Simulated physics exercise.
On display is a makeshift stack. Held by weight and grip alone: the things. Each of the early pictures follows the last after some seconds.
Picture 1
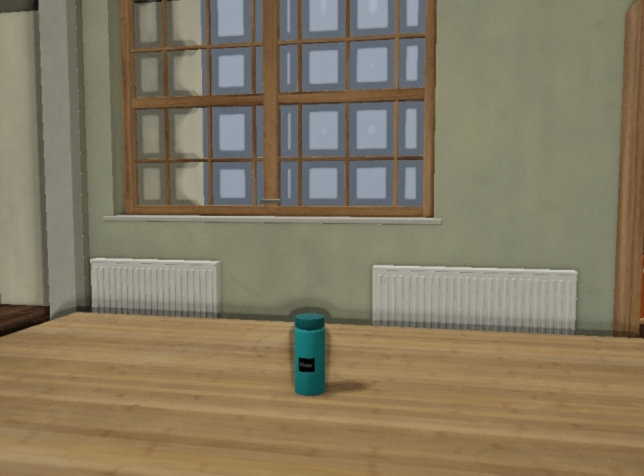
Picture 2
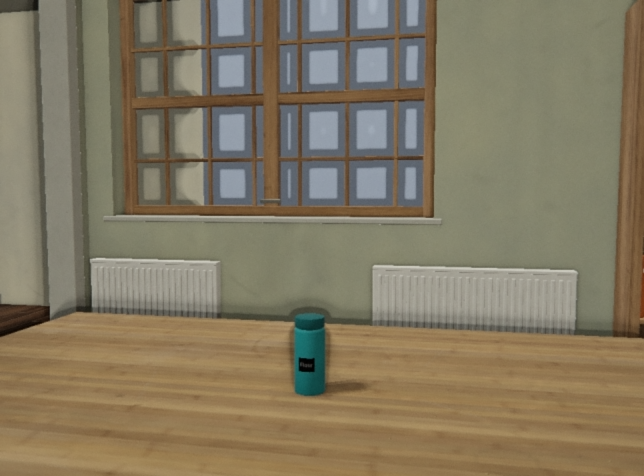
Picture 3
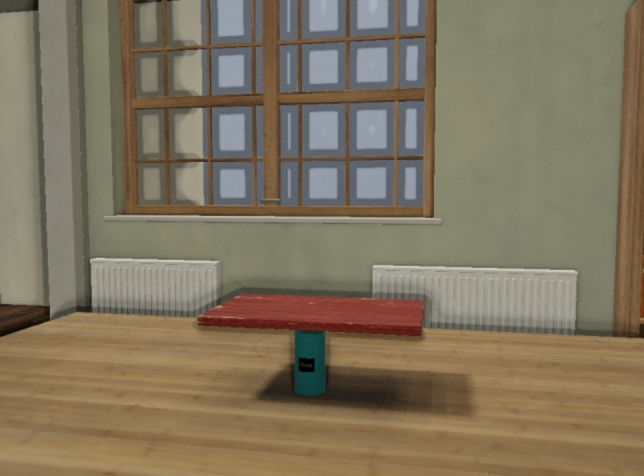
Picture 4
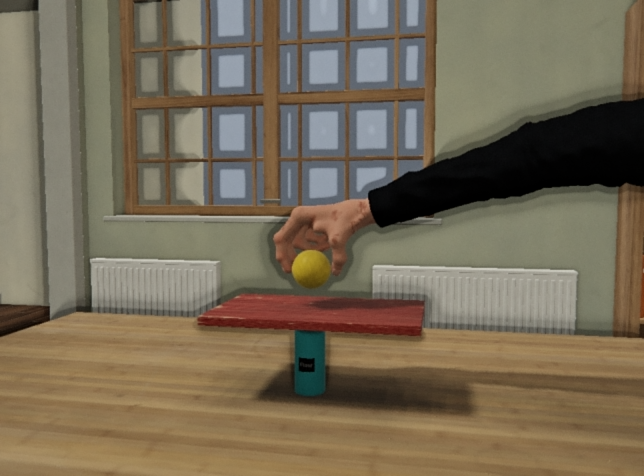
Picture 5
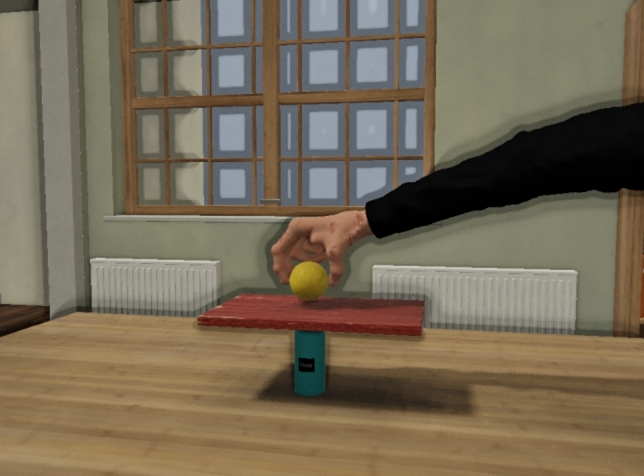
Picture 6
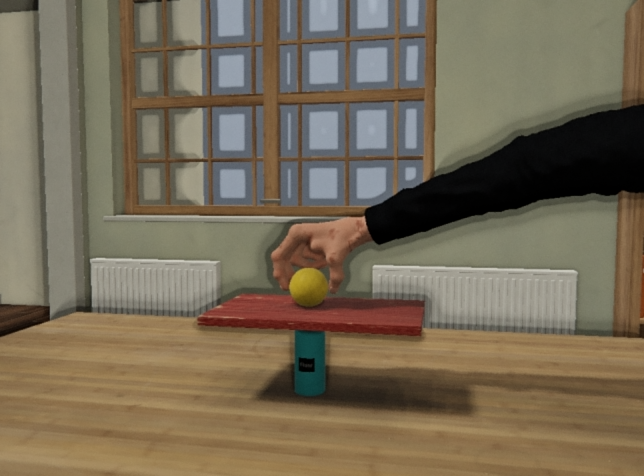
A hand in a black sleeve lowering a yellow lemon onto a red board resting across an upright teal bottle on a wooden table.
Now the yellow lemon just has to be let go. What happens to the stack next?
I reckon the stack bears the weight fine.
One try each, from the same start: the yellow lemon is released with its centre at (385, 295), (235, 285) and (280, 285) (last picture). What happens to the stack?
Try 1: Topples; try 2: Stands; try 3: Stands.
Then, 0.30 s later than the last frame, all is still.
Then, 0.70 s later than the last frame, yellow lemon resting near (309, 287).
When it is over, all 3 as before. End places, in pixels of the last picture, yellow lemon near (309, 287). The stack keeps its balance.
